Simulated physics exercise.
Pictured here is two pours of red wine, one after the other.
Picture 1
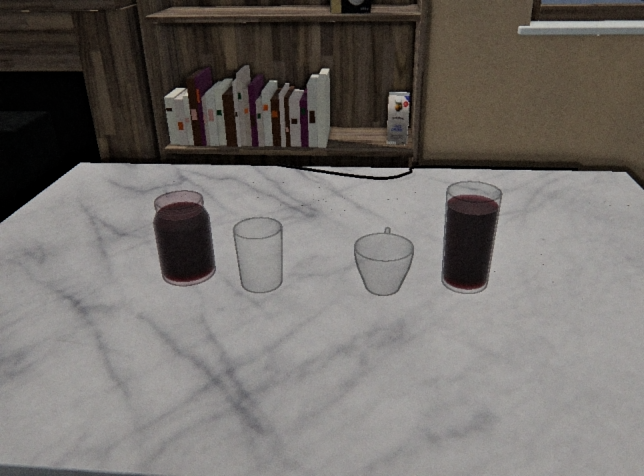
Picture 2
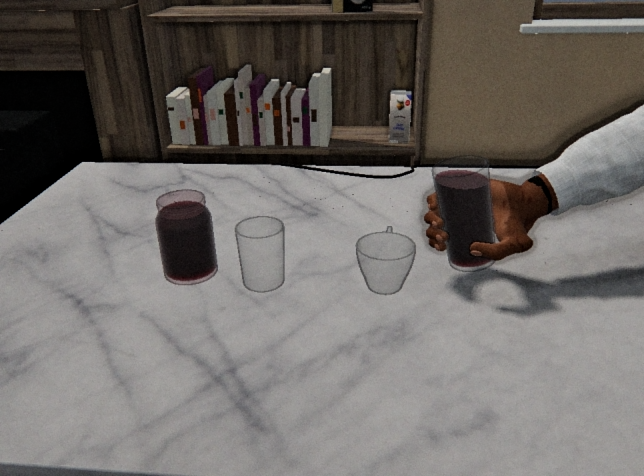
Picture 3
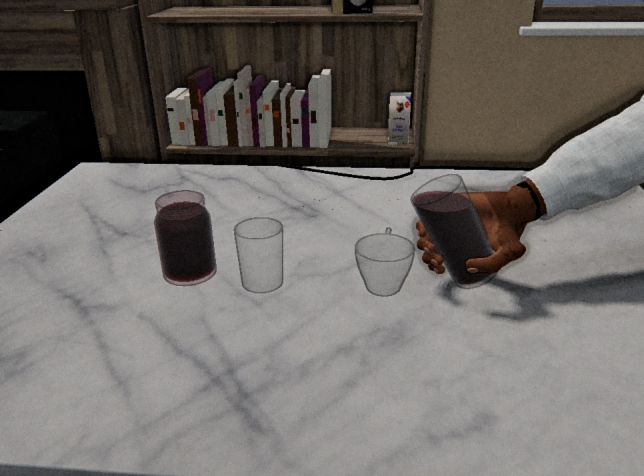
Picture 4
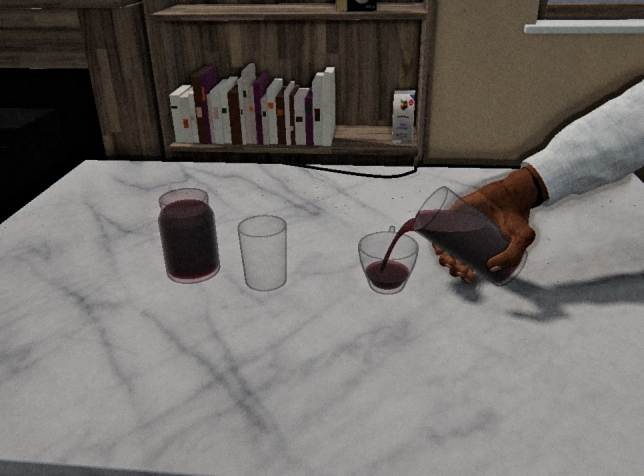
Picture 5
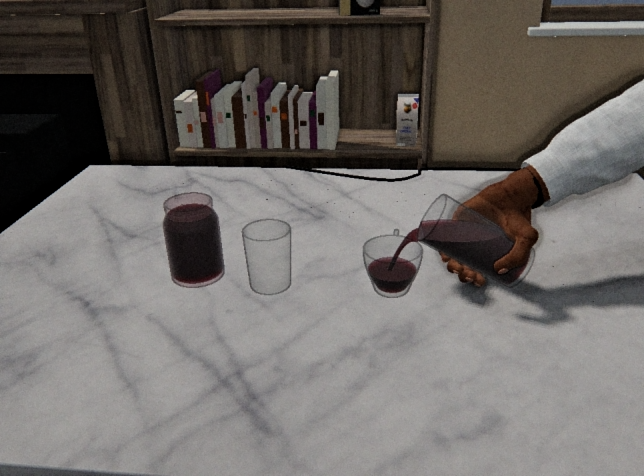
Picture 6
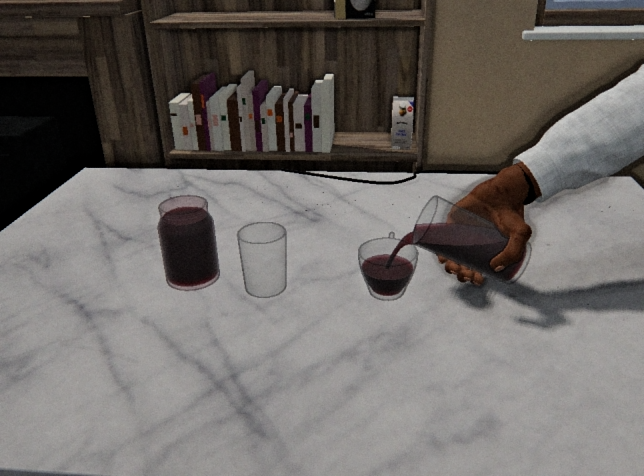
The clip shows a jar and a tall glass of dark red liquid beside an empty tumbler and cup on a marble table; a hand lifts the tall glass, tilts it left, and pours a stream into the cup.
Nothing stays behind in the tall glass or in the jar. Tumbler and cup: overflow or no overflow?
The tumbler cannot keep the whole pour, the cup cannot keep the whole pour.
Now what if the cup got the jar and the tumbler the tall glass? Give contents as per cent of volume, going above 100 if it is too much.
That comes to some 200 per cent for the first, and some 160 per cent for the second.
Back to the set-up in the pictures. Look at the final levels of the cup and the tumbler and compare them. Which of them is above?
The level ends higher in the tumbler.
Soon after, the cup is full to the brim and has run over.
In the end, the tumbler is full to the brim and has run over; the cup is full to the brim and has run over.
